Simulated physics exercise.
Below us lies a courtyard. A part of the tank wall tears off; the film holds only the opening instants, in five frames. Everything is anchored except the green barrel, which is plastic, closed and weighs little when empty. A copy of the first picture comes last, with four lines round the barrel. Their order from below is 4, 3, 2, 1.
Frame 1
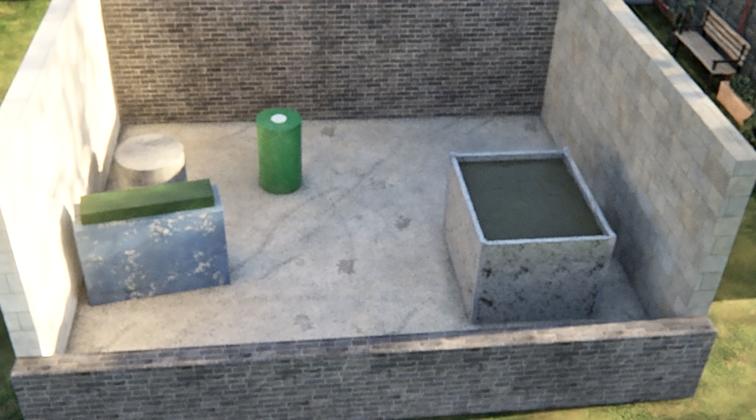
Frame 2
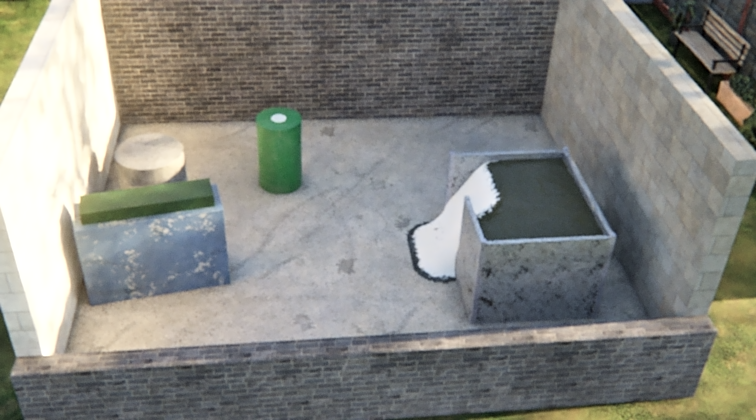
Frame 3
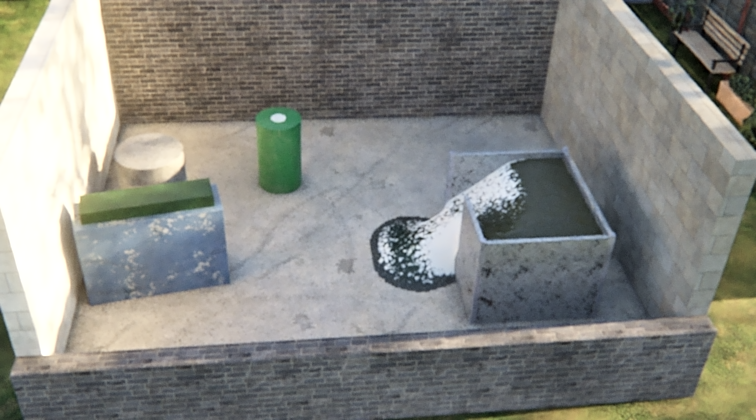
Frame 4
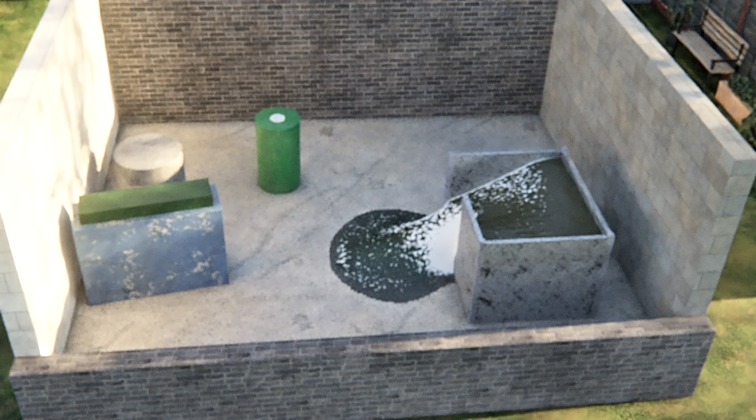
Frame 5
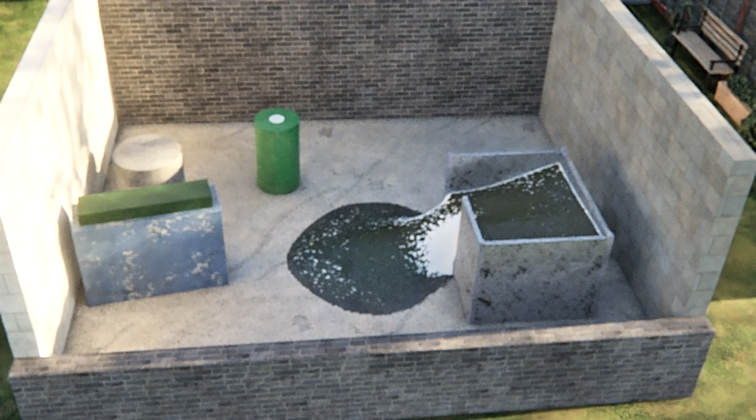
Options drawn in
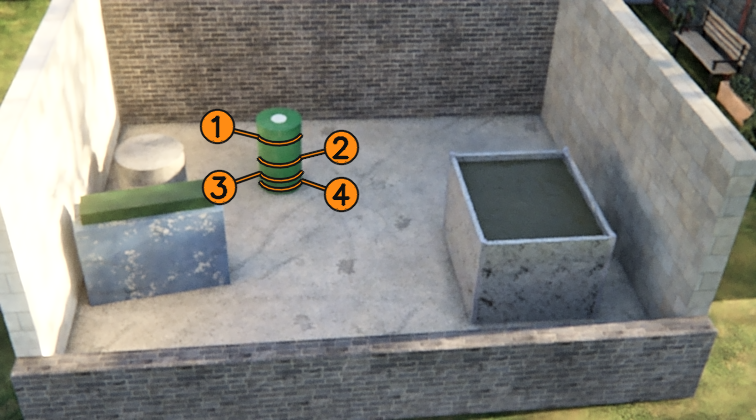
A walled courtyard with a pale concrete floor is seen from high above, with grass outside and a bench at the upper right. A green barrel stands towards the back, a mottled blue block with a green top and a pale cylinder are at left, and a full grey tank is at right. Water pours from the tank's left side, foaming white, and spreads leftward in a widening dark pool, while the view shifts very slightly.
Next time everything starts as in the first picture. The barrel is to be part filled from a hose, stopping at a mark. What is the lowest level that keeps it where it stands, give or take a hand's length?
The answer is mark 2.
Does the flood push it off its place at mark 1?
No.
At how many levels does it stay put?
Two of the four.
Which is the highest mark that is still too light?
The answer is 3.
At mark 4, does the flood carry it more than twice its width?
Yes, clearly.
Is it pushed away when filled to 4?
Yes, it does.
In orange, 1 at (279, 143); 2 at (280, 165); 3 at (281, 180); 4 at (281, 189); from the bottom up 4, 3, 2, 1.
With 1, it does not move.
With 2, it does not move.
With 3, it is pushed about half its own width away.
With 4, it is pushed about 3 times its own width away.
